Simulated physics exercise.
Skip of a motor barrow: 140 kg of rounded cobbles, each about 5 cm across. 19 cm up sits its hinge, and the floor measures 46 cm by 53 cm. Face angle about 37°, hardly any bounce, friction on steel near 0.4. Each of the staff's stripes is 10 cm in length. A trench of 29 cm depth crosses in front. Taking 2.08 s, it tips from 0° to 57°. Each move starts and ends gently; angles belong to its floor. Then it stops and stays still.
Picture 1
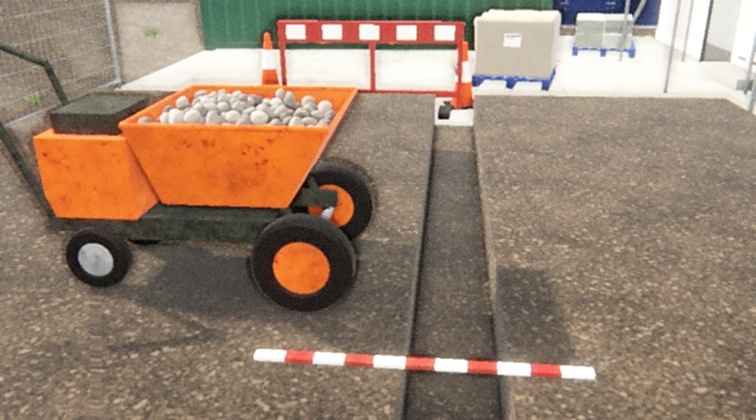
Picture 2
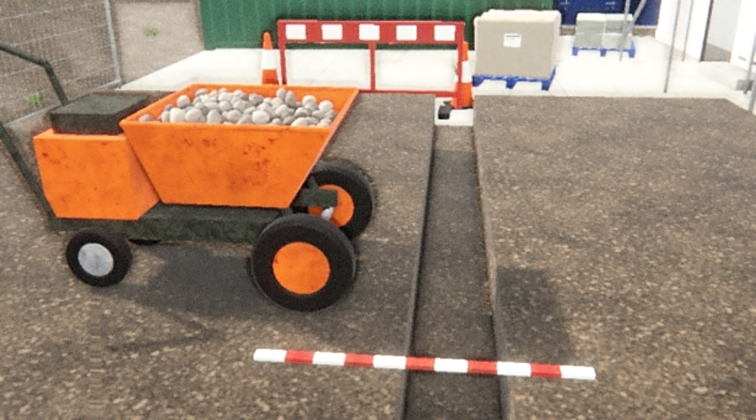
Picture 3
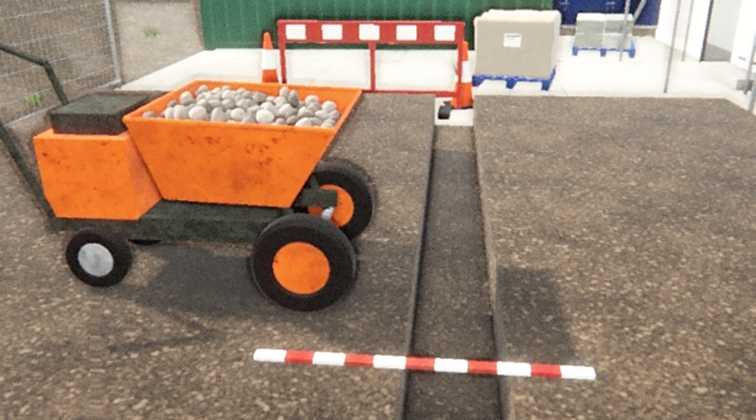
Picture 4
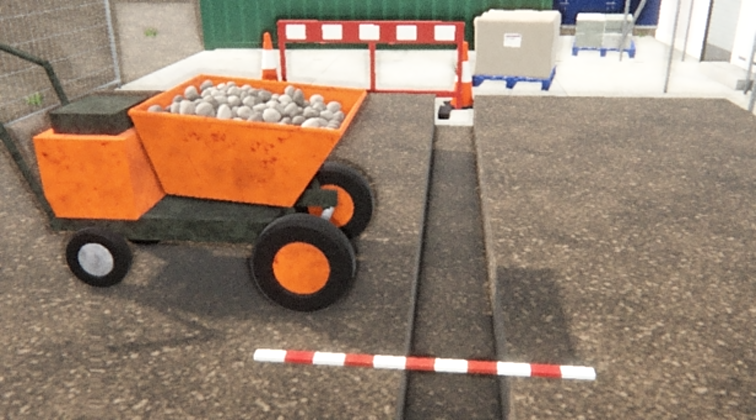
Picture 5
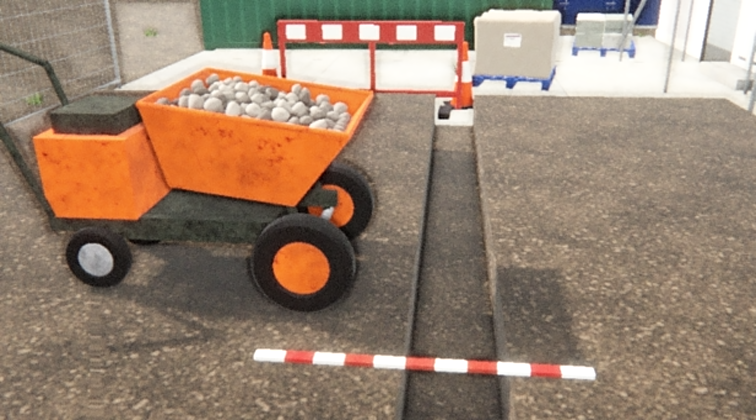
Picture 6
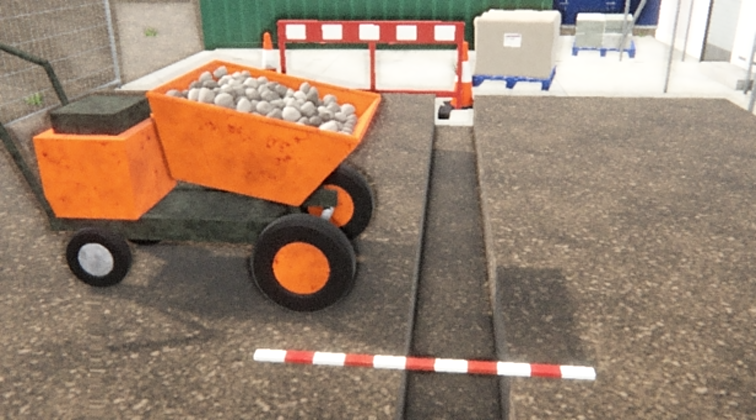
The video shows an orange motor barrow loaded with rounded grey stones, standing left of a narrow trench with a red-and-white staff across it. The skip slowly tilts slightly toward the right, its rear rising while the wheels stay still.
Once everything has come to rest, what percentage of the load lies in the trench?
29 %.
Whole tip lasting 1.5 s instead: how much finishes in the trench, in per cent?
In that case some 30 per cent.
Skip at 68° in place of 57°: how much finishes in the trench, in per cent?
Roughly 65%.
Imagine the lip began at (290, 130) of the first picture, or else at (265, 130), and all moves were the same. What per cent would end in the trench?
First place roughly 35%, second roughly 35%.
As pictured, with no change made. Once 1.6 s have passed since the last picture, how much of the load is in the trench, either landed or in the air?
By then, around 10 percent.
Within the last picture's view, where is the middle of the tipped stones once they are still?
Look at roughly (471, 335).
Then, 1.0 s after the last picture the floor is at 48°, 100 % in the skip; the foremost stones are at (421, 175).
Then, 1.6 s after the last picture the floor is at 57°, 86 % in the skip, 12 % in the trench, 2 % past the trench; the foremost stones are at (531, 281).
Then, 1.9 s after the last picture the floor is at 57°, 76 % in the skip, 20 % in the trench, 5 % past the trench; the foremost stones are at (573, 274).
Then, 3.9 s after the last picture the floor is at 57°, 66 % in the skip, 29 % in the trench, 5 % past the trench; the foremost stones are at (586, 266).
